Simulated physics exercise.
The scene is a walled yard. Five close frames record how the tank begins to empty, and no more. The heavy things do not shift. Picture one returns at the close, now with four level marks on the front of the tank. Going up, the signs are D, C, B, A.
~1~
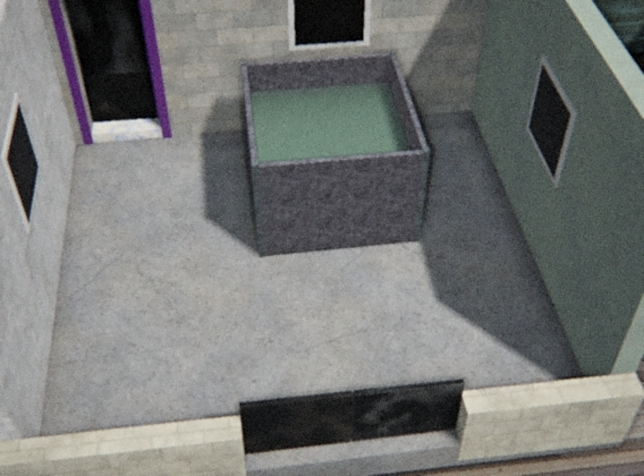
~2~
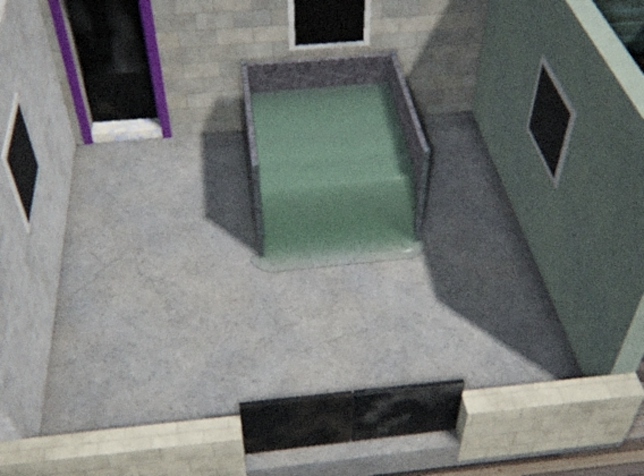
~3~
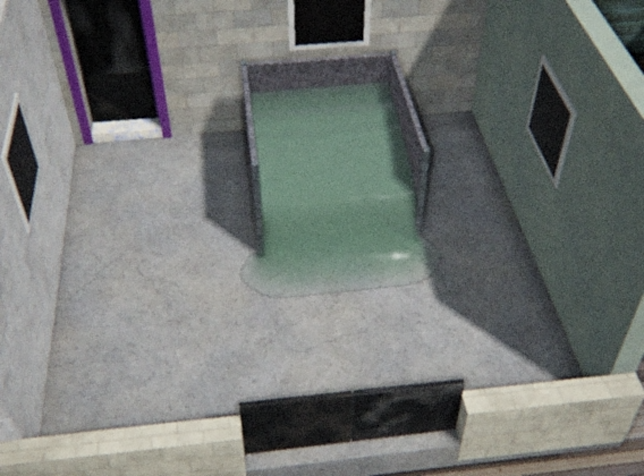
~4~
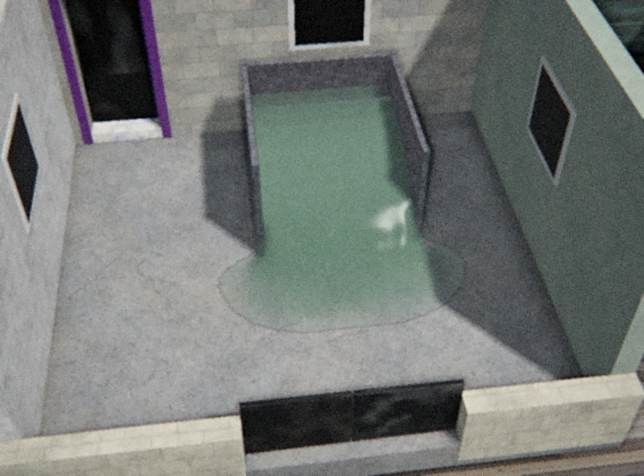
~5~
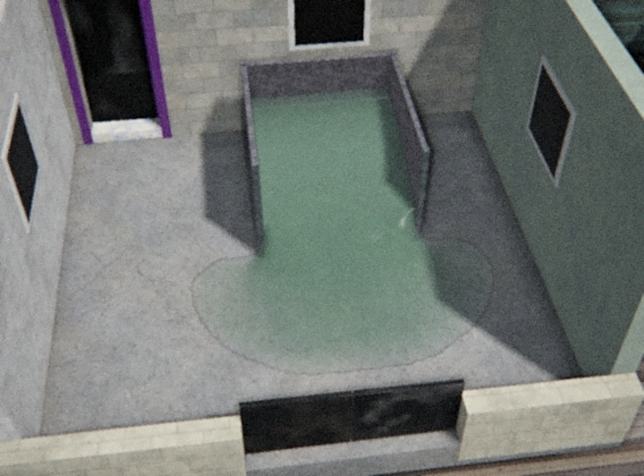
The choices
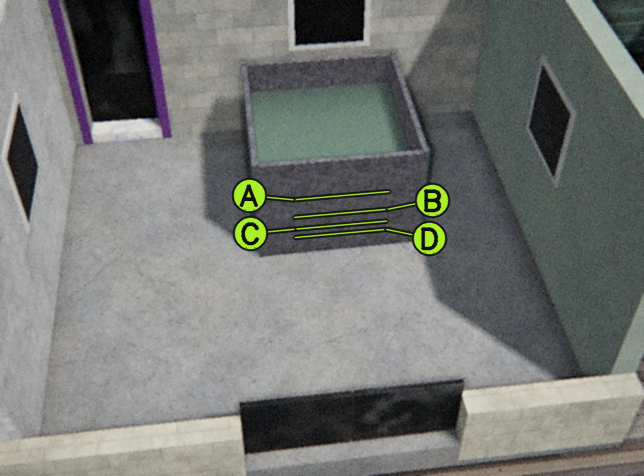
Green water rests in a dark stone tank against the back wall of a walled yard, seen from above, until the tank's front side vanishes and the water slumps forward onto the grey floor. A purple-edged doorway stands at left, a green wall at right, and a dark shut gate in front. The water spreads in a widening rounded sheet towards the gate, while the camera stays still.
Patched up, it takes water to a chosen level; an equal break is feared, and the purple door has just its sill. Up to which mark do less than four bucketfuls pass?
B.
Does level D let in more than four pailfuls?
No, that is safe.
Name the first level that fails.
That would be A.
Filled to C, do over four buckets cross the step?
No, not at all.
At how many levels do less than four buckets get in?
Three of them.
In lime, A at (341, 195); B at (341, 213); C at (340, 225); D at (340, 233); from the bottom up D, C, B, A.
With A, about 10 bucketfuls get in.
With B, a splash gets over, under a bucket.
With C, nothing gets over.
With D, nothing gets over.
